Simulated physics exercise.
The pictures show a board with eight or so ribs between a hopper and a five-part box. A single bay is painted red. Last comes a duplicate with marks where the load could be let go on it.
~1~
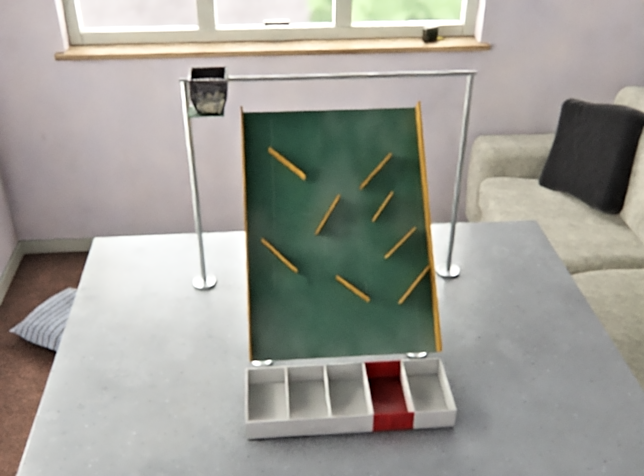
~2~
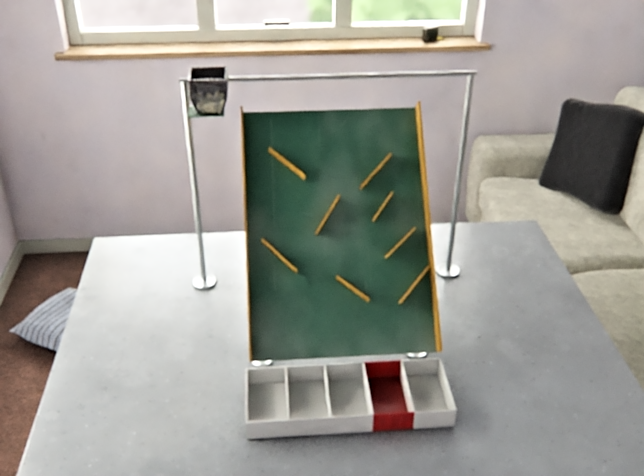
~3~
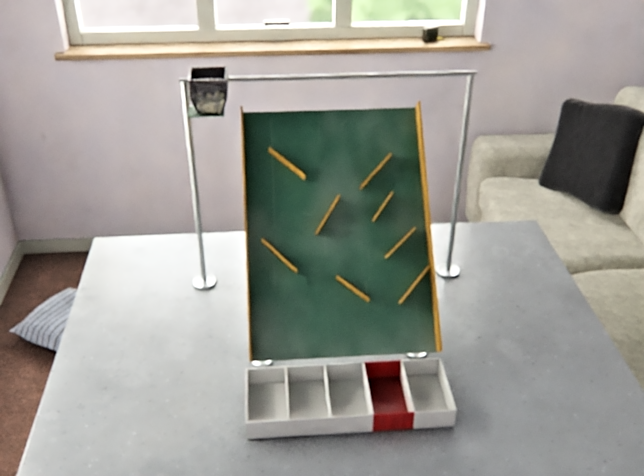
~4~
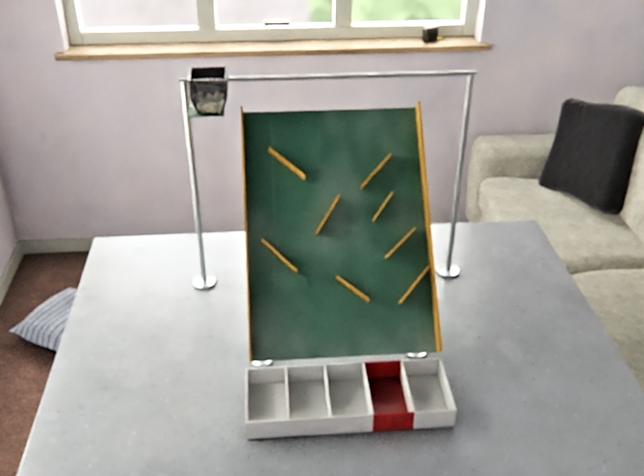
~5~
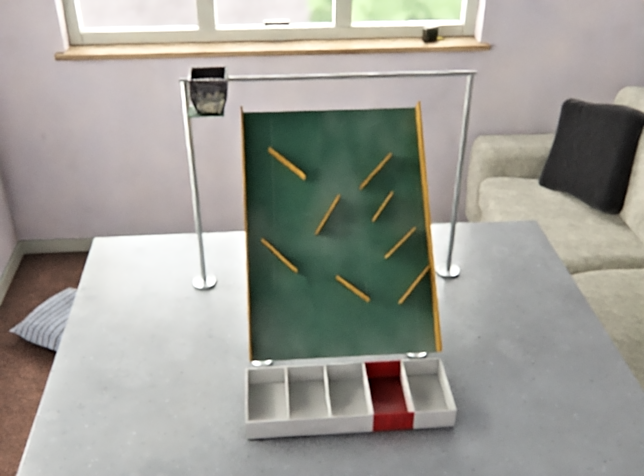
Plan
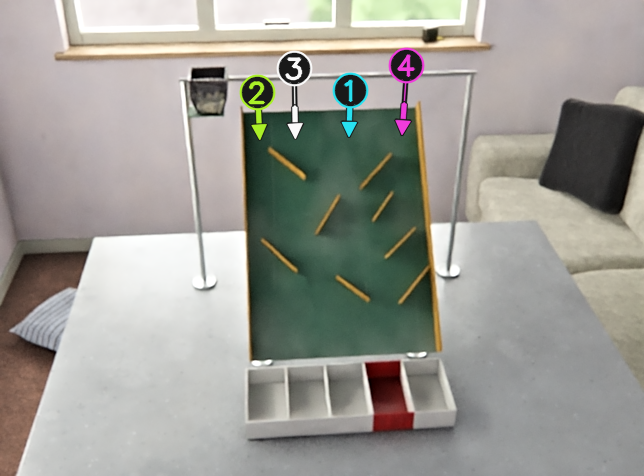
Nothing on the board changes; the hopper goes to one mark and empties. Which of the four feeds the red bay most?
Use mark 4.
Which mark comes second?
Here it is mark 1.
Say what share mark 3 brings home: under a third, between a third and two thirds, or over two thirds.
Mark 3 gives under a third.
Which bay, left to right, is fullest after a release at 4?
It is the fourth one.
On the marked copy, mark 1 meets the board at (349, 131); mark 2 meets the board at (259, 134); mark 3 meets the board at (295, 132); mark 4 meets the board at (402, 129).
Choosing 1, about a third in the red bay, about half in other bays, a small part held on the board, a stray few outside the box.
Choosing 2, none in the red bay, nearly all in other bays, a small part outside the box.
Choosing 3, a stray few in the red bay, nearly all in other bays.
Choosing 4, most in the red bay, a small part in other bays, a small part held on the board.
